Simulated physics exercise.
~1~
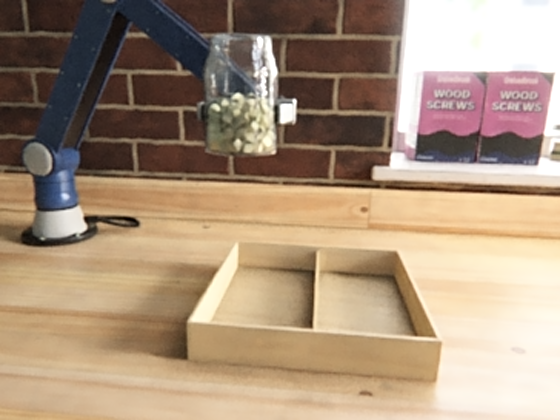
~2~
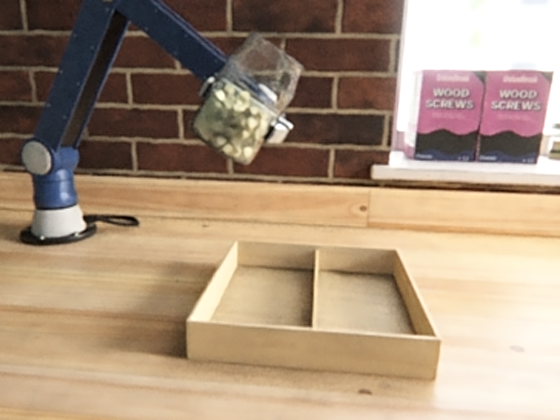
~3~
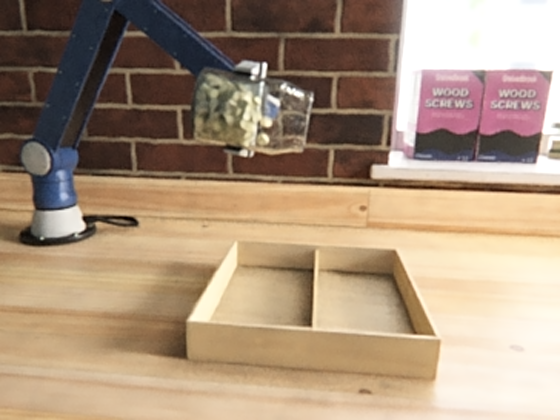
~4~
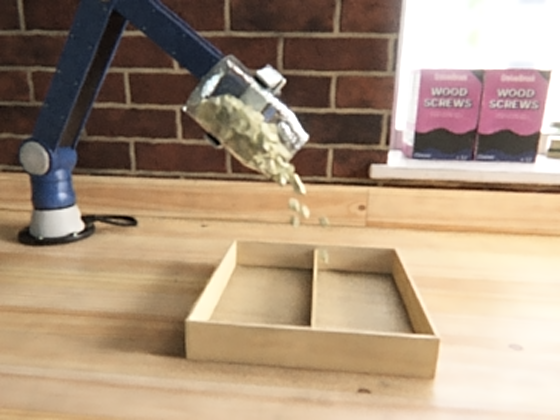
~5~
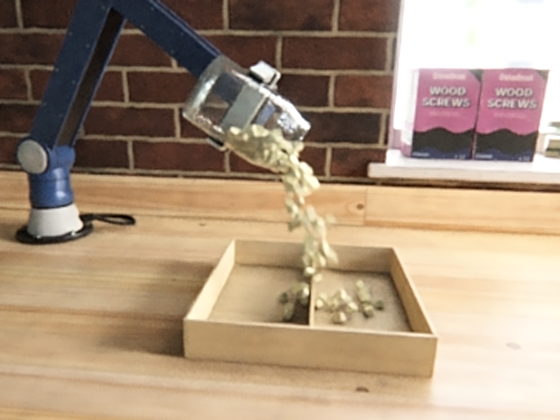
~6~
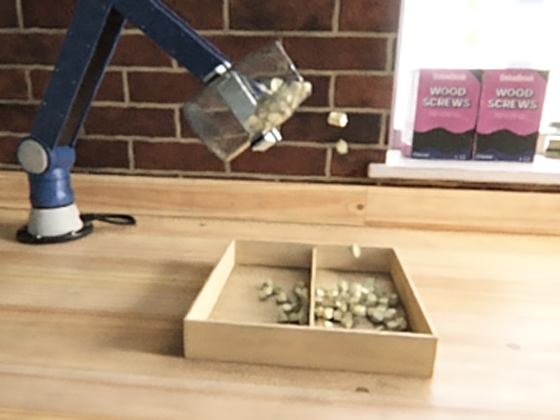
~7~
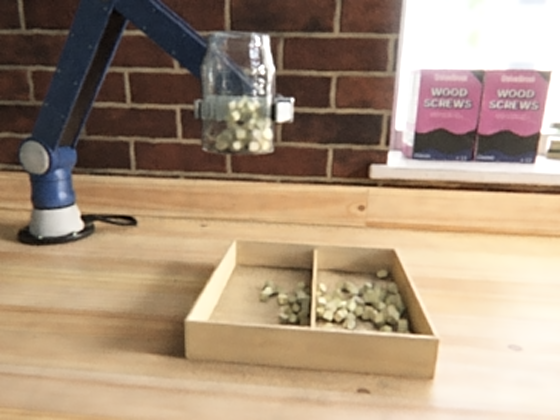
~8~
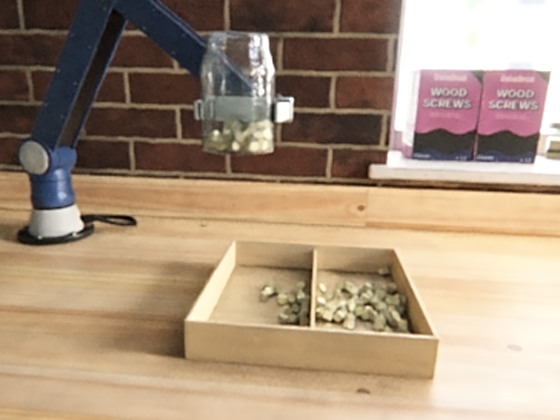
A blue robot arm tips a jar, pours many pale pieces into a divided tray, then rights it.
